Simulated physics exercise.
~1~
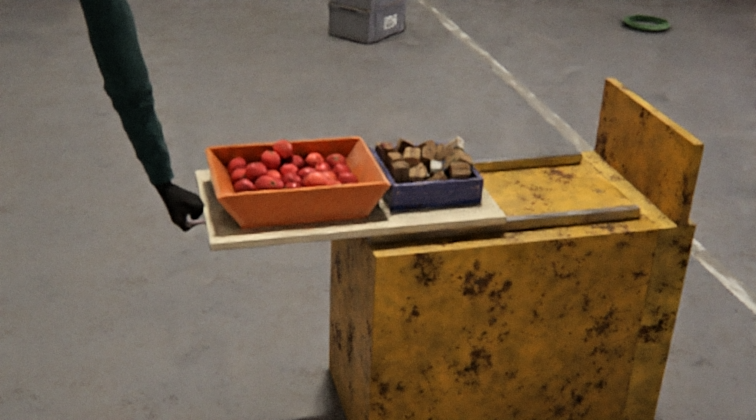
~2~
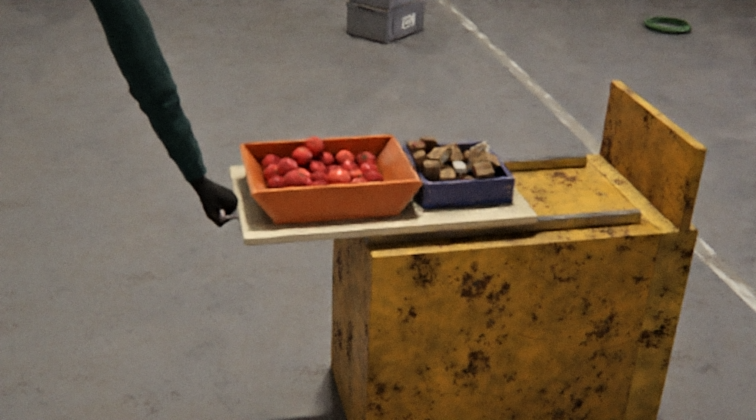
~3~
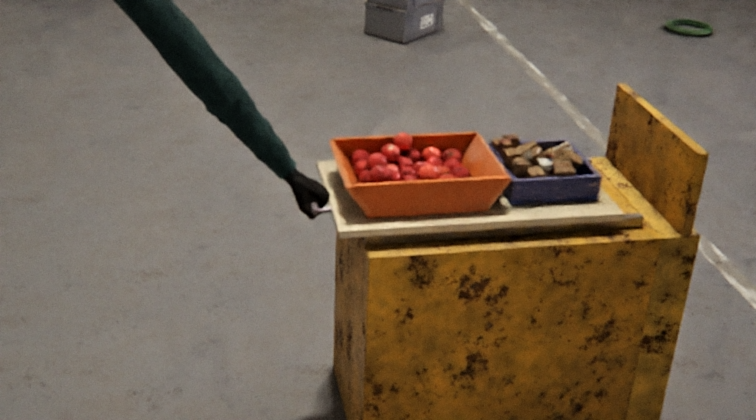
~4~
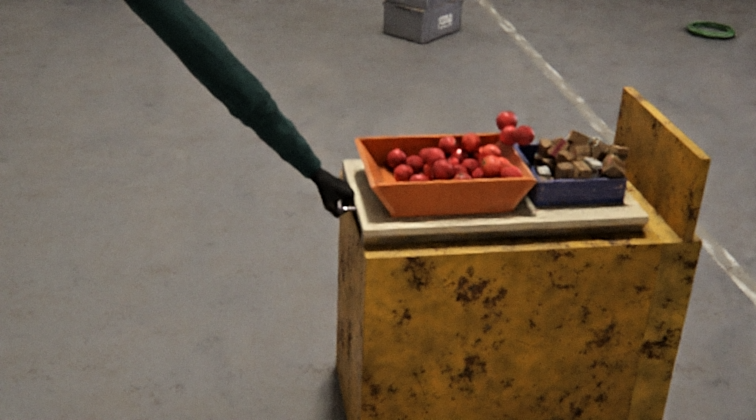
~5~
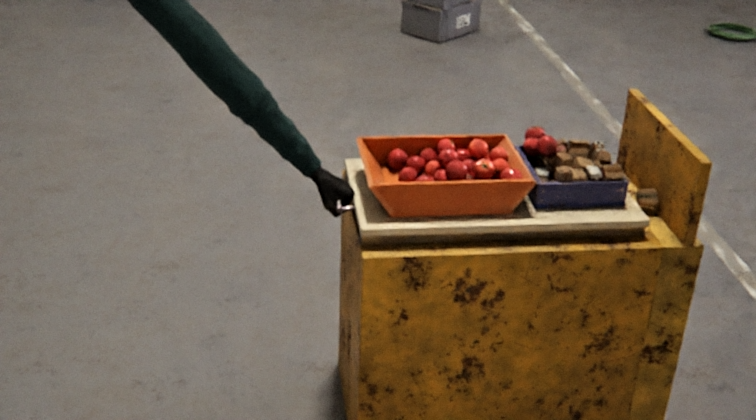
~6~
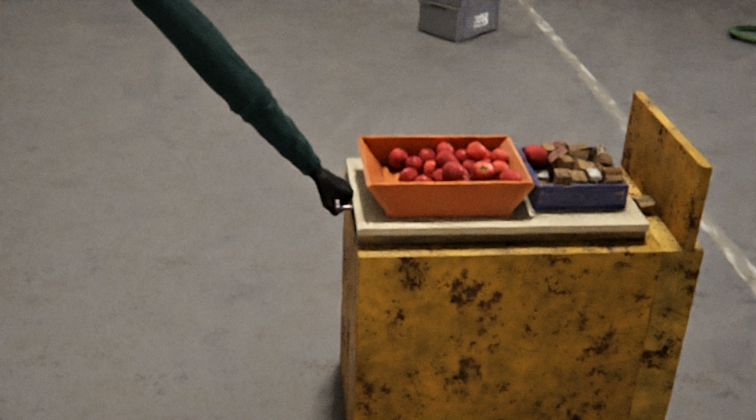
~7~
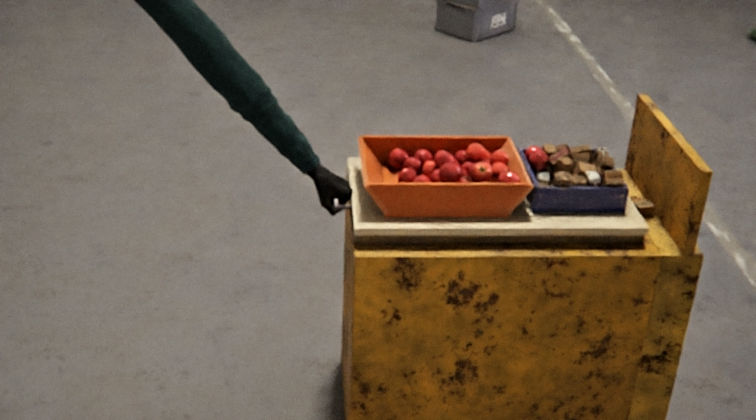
A gloved hand shoves the shelf shut, and a few red pieces and one brown block spill out.
